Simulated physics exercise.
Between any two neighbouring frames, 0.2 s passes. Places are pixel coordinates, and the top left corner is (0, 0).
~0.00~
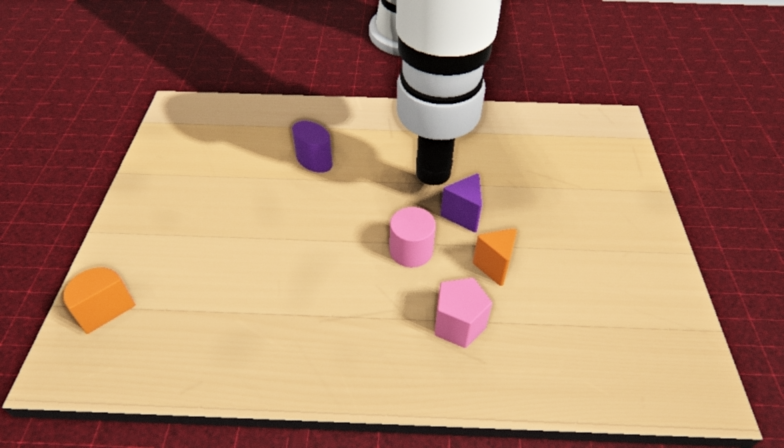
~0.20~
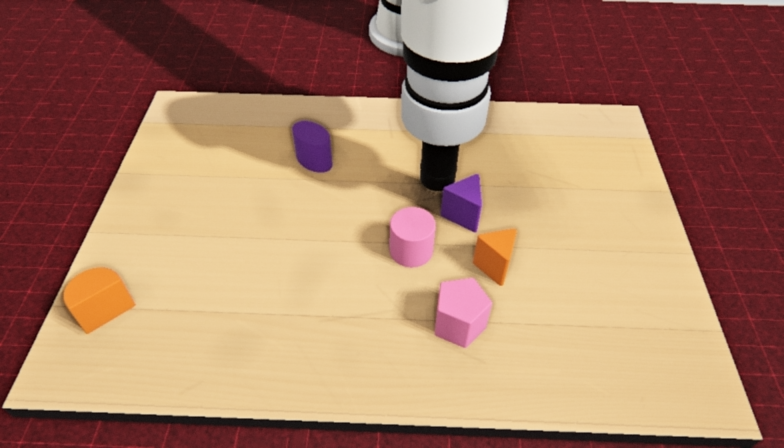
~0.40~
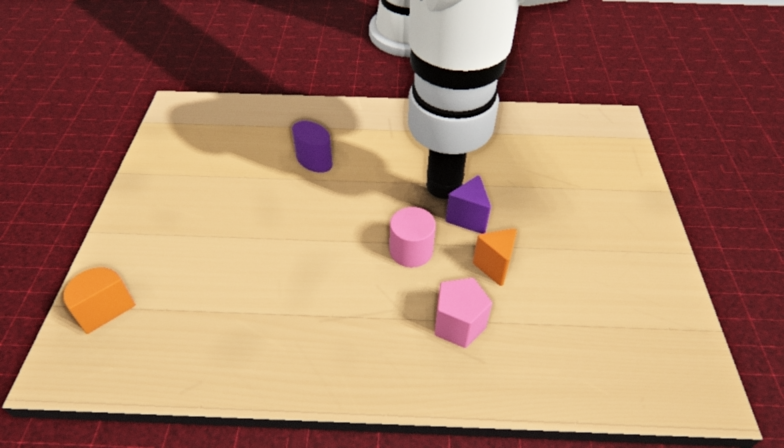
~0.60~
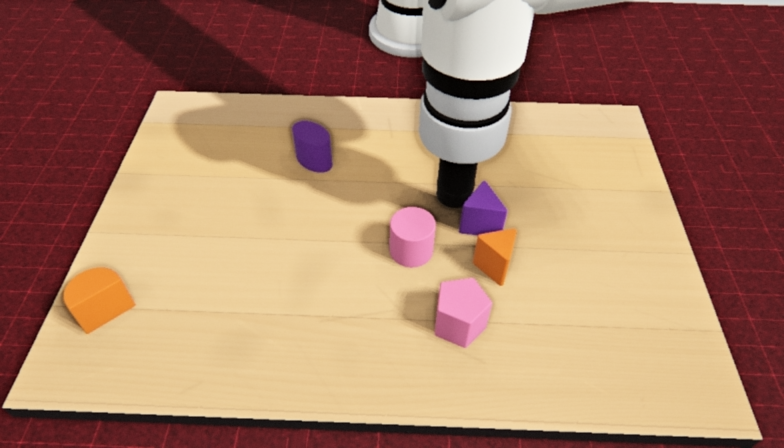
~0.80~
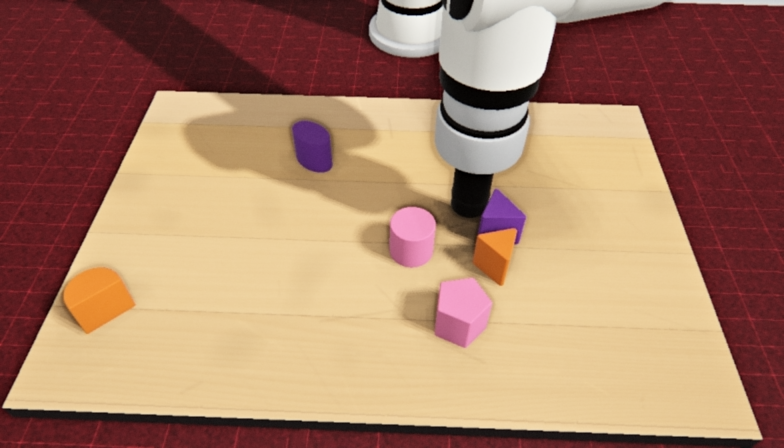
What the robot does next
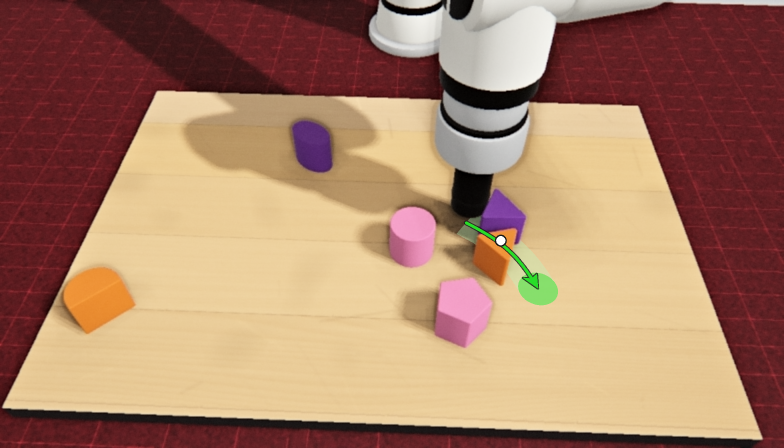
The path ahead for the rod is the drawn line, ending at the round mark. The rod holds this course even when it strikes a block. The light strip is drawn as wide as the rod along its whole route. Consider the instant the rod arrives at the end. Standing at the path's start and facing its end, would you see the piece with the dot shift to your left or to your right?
Right.
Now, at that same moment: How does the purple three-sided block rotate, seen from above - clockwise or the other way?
The sense of turning is anti-clockwise.
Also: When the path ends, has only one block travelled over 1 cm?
Final answer: No.
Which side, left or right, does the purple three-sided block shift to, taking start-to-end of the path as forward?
Well, taking the path from its start to its end as straight ahead, the purple three-sided block moves to the left.
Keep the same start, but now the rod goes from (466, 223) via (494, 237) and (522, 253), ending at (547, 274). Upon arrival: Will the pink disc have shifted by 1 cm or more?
No.
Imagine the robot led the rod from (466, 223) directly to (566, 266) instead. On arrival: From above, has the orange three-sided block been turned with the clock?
In short: Yes.
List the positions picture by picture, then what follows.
Lower end of the rod at (433, 174), tops of blocks, pink disc at (413, 223), orange three-sided block at (501, 241), purple three-sided block at (468, 188), in the first picture.
Rod at (438, 180), blocks as before, in the second picture.
Rod at (444, 187), purple three-sided block at (473, 191), in the third picture.
Rod at (454, 196), purple three-sided block at (485, 198), in the fourth picture.
Rod at (469, 206), pink disc at (413, 223), orange three-sided block at (501, 241), purple three-sided block at (502, 206), in the fifth picture.
The drawn path runs from (466, 223) via (495, 239) and (519, 261), ending at (538, 289); the dot is on the orange three-sided block.
The first path, step by step. One third of the way, rod at (499, 223); orange three-sided block at (505, 242), turned 20° clockwise; purple three-sided block at (534, 222).
Two thirds of the way, rod at (524, 245); orange three-sided block at (513, 258), turned 55° clockwise; purple three-sided block at (563, 239), turned 25° anticlockwise.
At the end, rod at (544, 272); pink disc not moved; orange three-sided block at (514, 269), turned 85° clockwise; purple three-sided block at (572, 244), turned 45° anticlockwise.
